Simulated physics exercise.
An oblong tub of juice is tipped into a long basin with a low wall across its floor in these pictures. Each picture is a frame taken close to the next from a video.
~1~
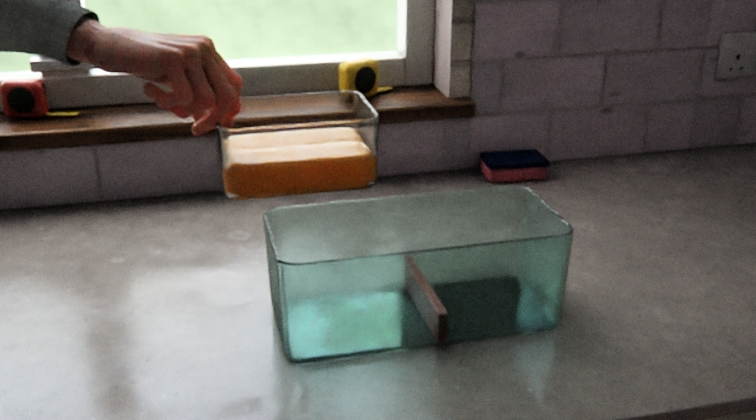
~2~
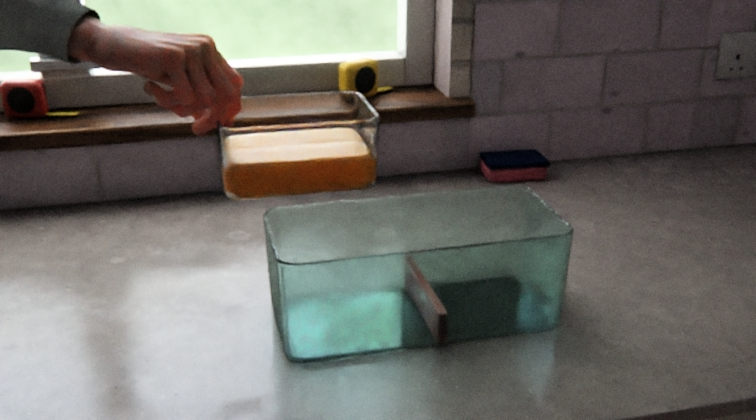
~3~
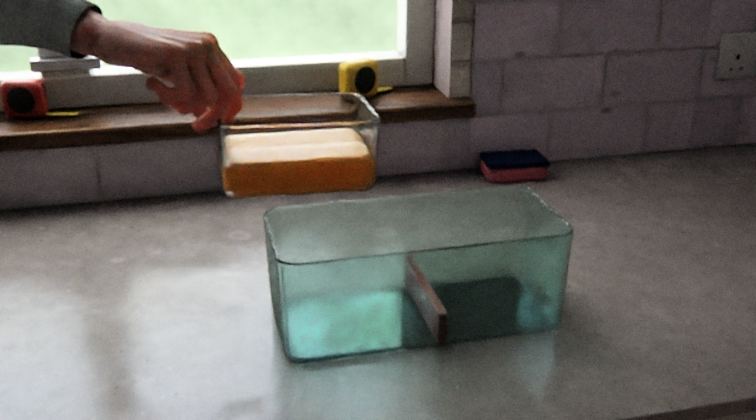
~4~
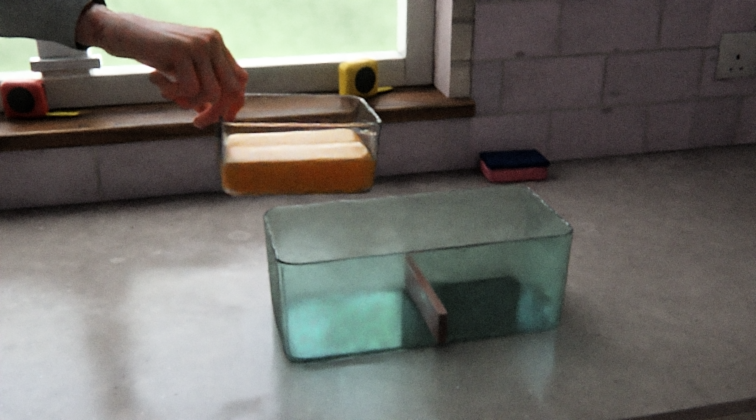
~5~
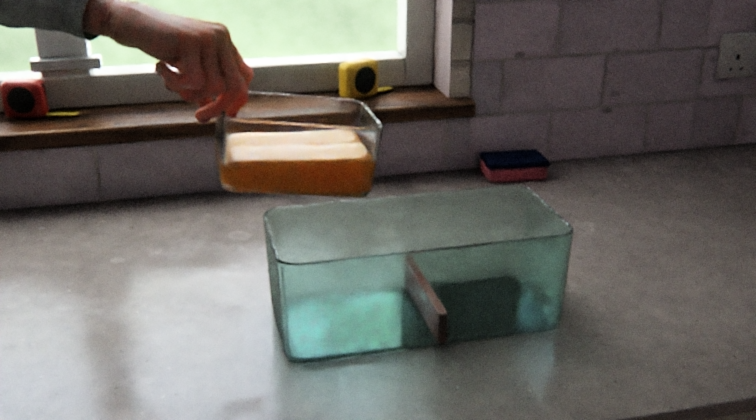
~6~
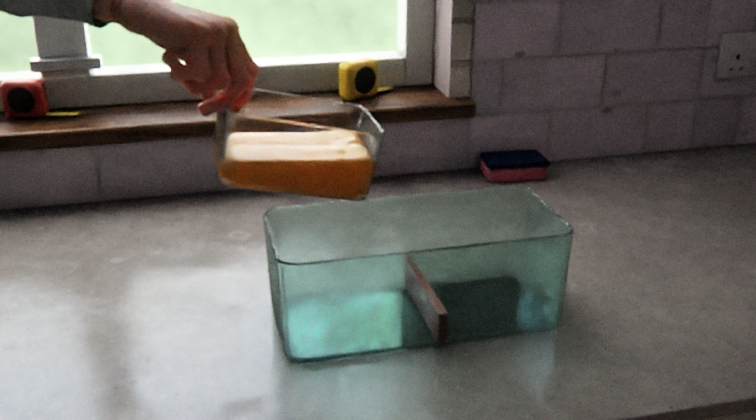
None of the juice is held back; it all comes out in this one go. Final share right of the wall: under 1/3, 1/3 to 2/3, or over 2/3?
Well, the amount right of the wall falls short of a third.
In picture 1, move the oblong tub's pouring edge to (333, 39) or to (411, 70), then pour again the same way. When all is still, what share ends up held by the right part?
Estimate, in order: 5 and 60 per cent.
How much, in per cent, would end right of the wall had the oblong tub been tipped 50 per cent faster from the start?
About 10 per cent would end up there.
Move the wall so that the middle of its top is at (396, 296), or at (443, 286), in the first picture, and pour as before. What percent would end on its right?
Case 1: 50 %; case 2: 5 %.
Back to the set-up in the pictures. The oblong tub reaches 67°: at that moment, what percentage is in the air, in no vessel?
That works out near 30 percent.
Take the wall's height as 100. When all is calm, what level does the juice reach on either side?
Left about 50, right about 10.
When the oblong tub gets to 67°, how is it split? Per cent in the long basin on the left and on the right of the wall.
The left part holds 15 percent and the right part 0 percent.
A moment on, the oblong tub is tipped part way and 59 per cent is still to pour, 13 is left of the wall and 0 right of it.
Next, the oblong tub is tipped right over and 15 per cent is still to pour, 69 is left of the wall and 10 right of it.
Then the oblong tub is tipped right over and 1 per cent is still to pour, 87 is left of the wall and 12 right of it.
Later the oblong tub is tipped right over and 0 per cent is still to pour, 88 is left of the wall and 12 right of it.
In the end 88 per cent lies left of the wall, 12 right of it and 0 outside.
